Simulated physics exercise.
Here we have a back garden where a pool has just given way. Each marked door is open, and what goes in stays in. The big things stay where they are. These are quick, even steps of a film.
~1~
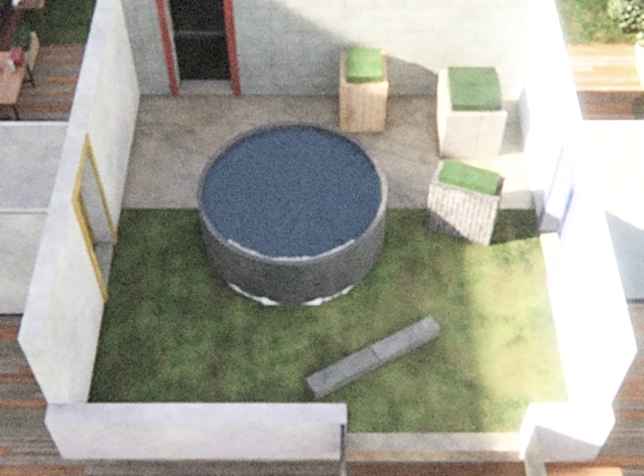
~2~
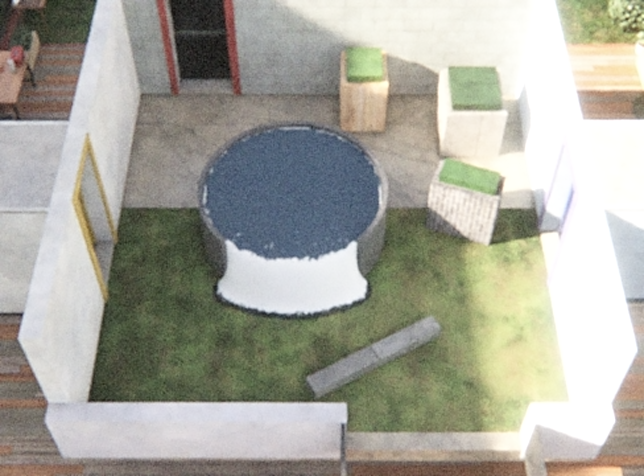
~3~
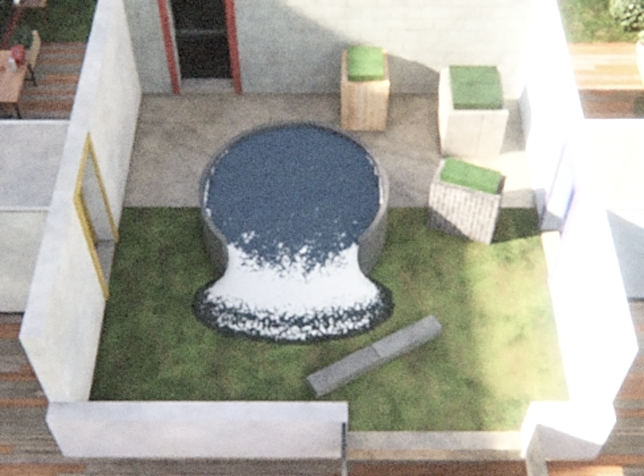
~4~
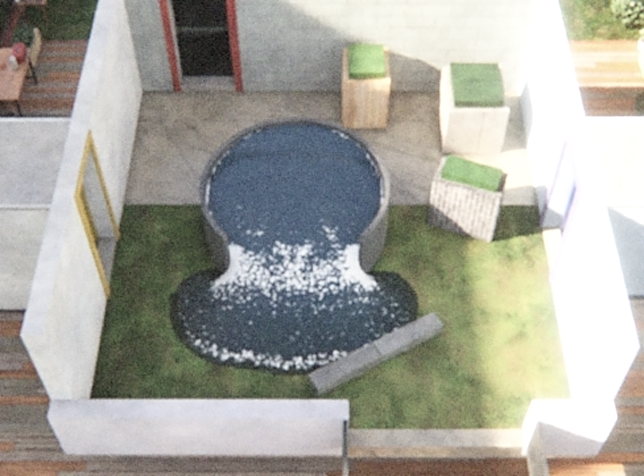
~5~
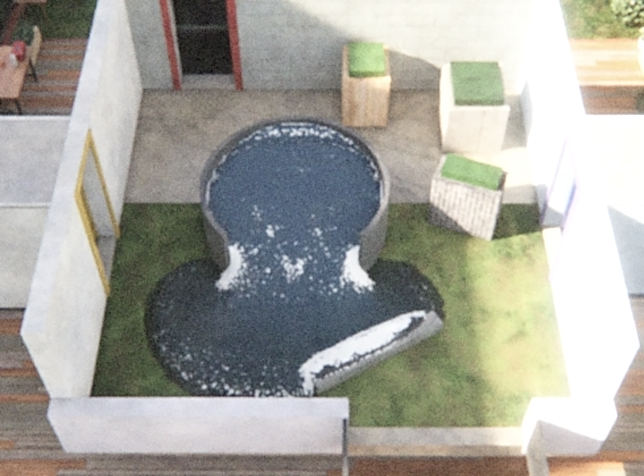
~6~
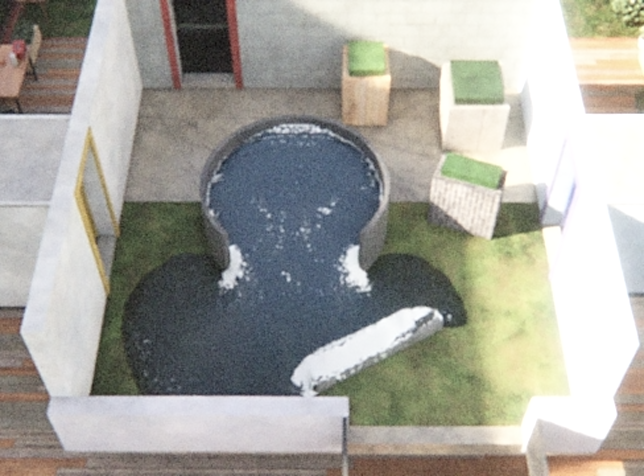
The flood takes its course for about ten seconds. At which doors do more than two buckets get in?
The yellow door floods; the blue door floods; the red door floods.
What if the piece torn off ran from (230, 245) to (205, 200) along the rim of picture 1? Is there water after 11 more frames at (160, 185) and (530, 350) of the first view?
As listed: Wet, no water.
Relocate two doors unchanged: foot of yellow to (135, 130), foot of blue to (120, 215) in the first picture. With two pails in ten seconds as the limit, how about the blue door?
The blue one passes that mark.
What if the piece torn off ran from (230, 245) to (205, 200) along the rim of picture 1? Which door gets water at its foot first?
The yellow door.
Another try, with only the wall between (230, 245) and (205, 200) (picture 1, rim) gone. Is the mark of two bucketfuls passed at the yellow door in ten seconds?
Then: Yellow door passes that mark.
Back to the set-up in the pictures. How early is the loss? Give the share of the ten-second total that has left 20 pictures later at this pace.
Roughly 30 per cent.
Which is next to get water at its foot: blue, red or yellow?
That is the yellow-painted one.
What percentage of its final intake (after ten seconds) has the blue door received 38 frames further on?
Close to 40 %.
A moment on, water covers 40 % of the floor; the yellow door not reached, the blue door not reached, the red door not reached.
Next, water covers 50 % of the floor; the yellow door wet at the sill, nothing in, the blue door not reached, the red door not reached.
Then, water covers 70 % of the floor; the yellow door under two buckets in, the blue door under two buckets in, the red door not reached.
Later, water covers 90 % of the floor; the yellow door over two buckets in, the blue door over two buckets in, the red door over two buckets in.
In the end, water covers 95 % of the floor; the yellow door over two buckets in, the blue door far over two buckets in, the red door far over two buckets in.
